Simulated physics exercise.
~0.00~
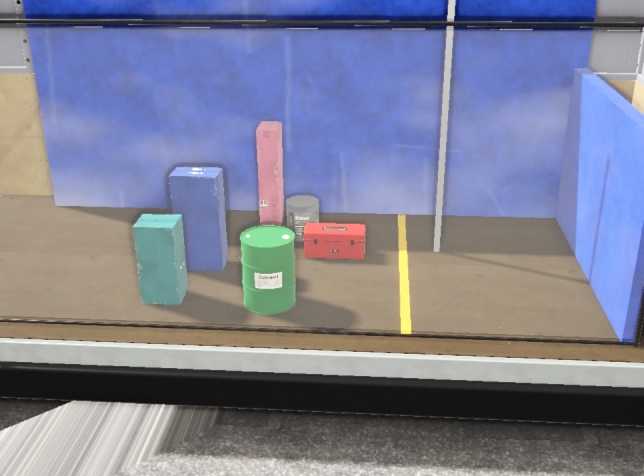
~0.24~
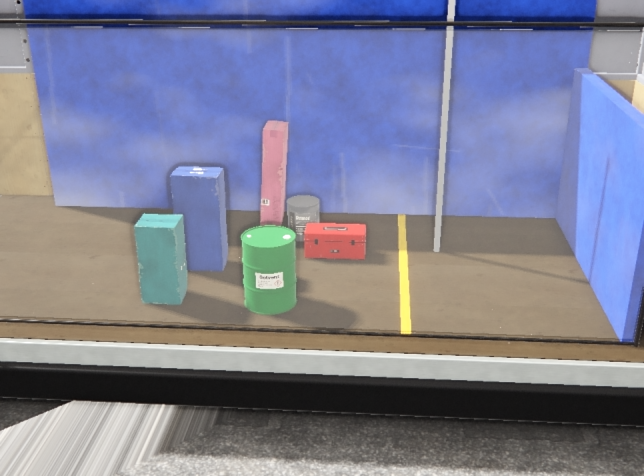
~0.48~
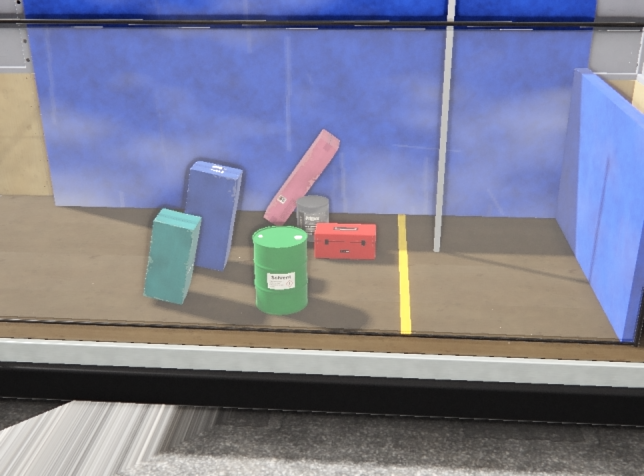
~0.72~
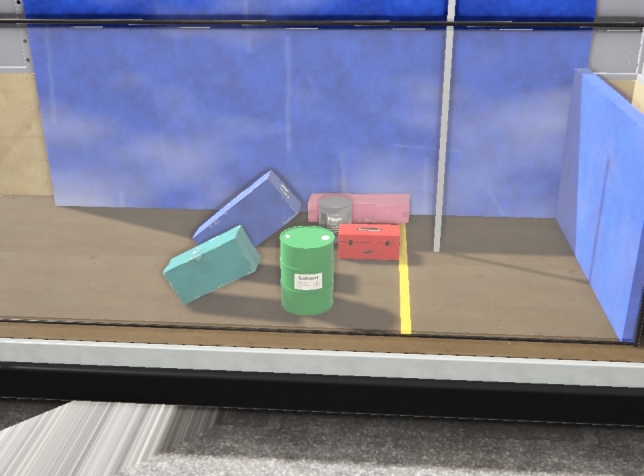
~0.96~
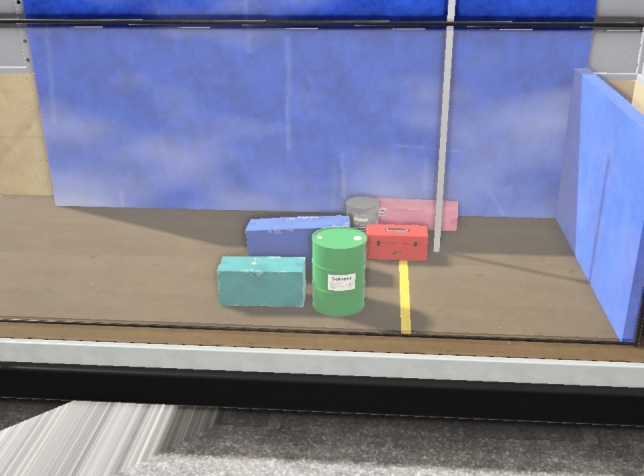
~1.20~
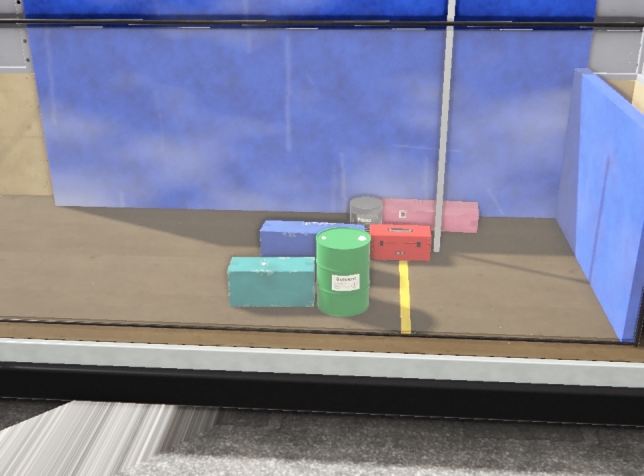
The pink, blue and teal tall boxes tipped over to the right and slid along the floor with the green drum, grey bucket and red toolbox, until the pink box lay past the yellow line and the drum stood upright short of it.
